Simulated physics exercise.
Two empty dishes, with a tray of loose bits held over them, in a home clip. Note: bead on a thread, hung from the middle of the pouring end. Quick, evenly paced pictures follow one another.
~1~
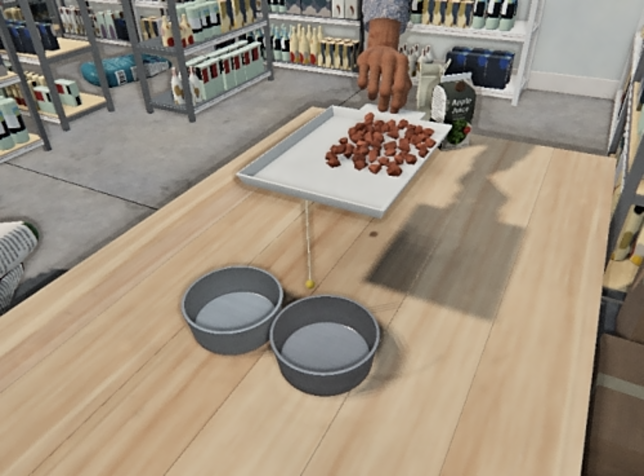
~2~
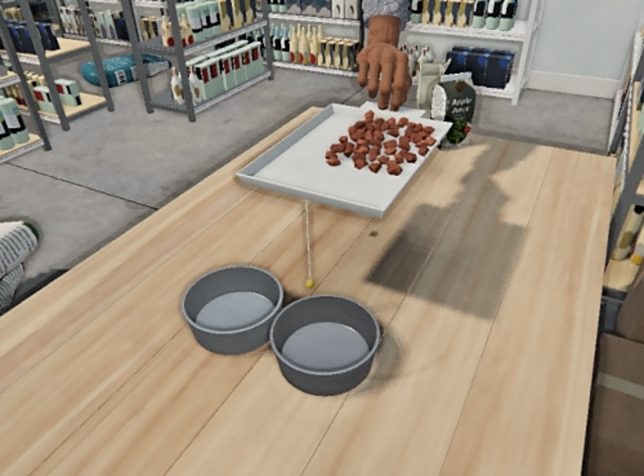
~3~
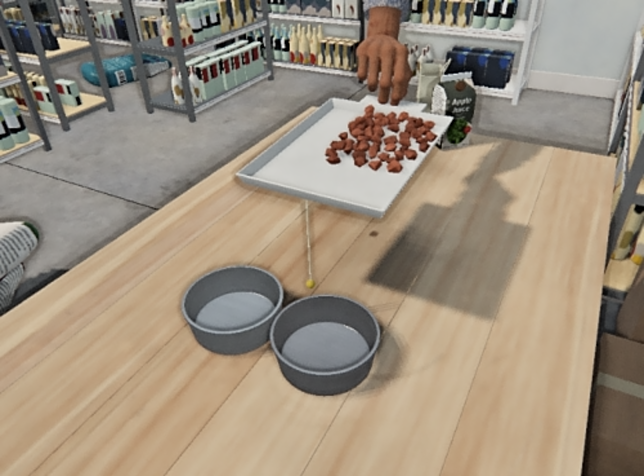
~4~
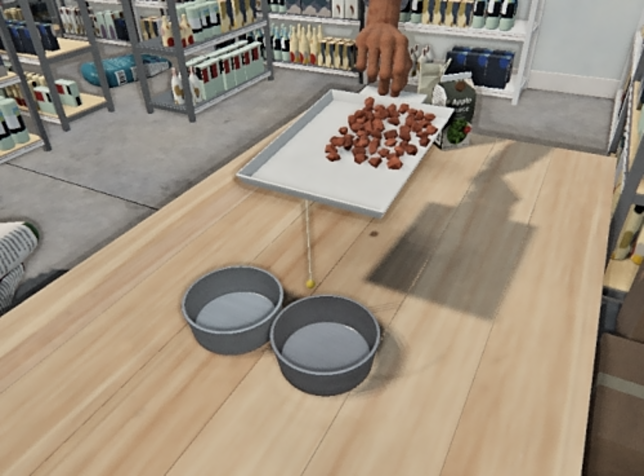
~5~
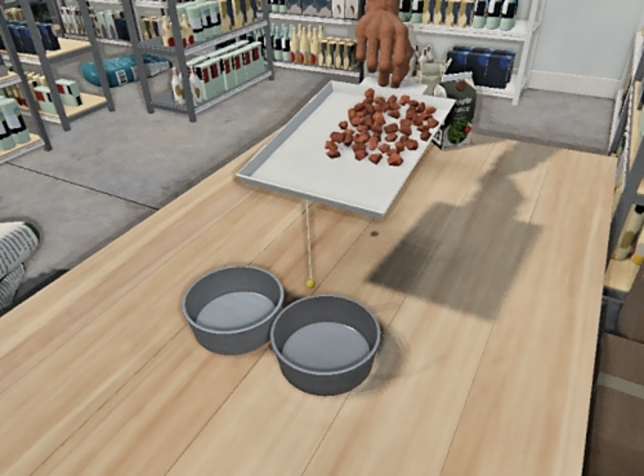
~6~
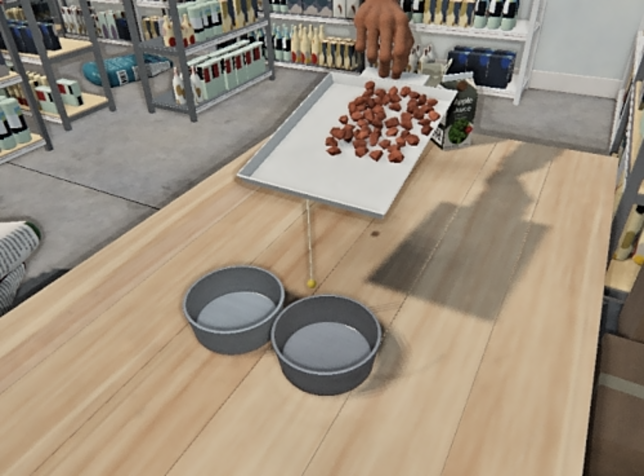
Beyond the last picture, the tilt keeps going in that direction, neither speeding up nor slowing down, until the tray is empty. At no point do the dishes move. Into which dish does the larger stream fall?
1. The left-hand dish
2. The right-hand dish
2, the right-hand dish.
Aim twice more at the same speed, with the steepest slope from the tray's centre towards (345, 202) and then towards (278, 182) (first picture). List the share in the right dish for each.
Around 70 percent for the first aim and around 0 percent for the second.
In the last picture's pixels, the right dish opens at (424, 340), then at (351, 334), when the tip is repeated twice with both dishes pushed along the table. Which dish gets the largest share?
First try: The leftmost dish. Second try: The rightmost dish.
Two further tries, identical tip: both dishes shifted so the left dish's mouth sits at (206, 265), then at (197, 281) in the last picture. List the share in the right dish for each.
Trial 1 30%, trial 2 50%.
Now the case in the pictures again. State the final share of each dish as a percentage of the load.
I'd say some 10 in a hundred wind up in the left dish, and some 80 in a hundred in the right.
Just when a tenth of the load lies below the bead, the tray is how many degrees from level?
Angle: Close to 55°.
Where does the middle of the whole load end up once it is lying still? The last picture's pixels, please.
The centre settles at about (318, 359).
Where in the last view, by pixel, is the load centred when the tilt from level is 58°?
I'd put the middle of the pieces at roughly (332, 207).
Soon after the last picture, tray tipped steeply; about half on the tray; a small part in the right dish; about a third in the air.
A little later, tray tipped right over; a small part on the tray; about half in the right dish; a small part in the left dish; a small part outside both; about a quarter in the air.
Later still, tray tipped past a quarter turn; most in the right dish; a small part in the left dish; a small part outside both.
At rest, tray tipped past a quarter turn; most in the right dish; a small part in the left dish; a small part outside both.
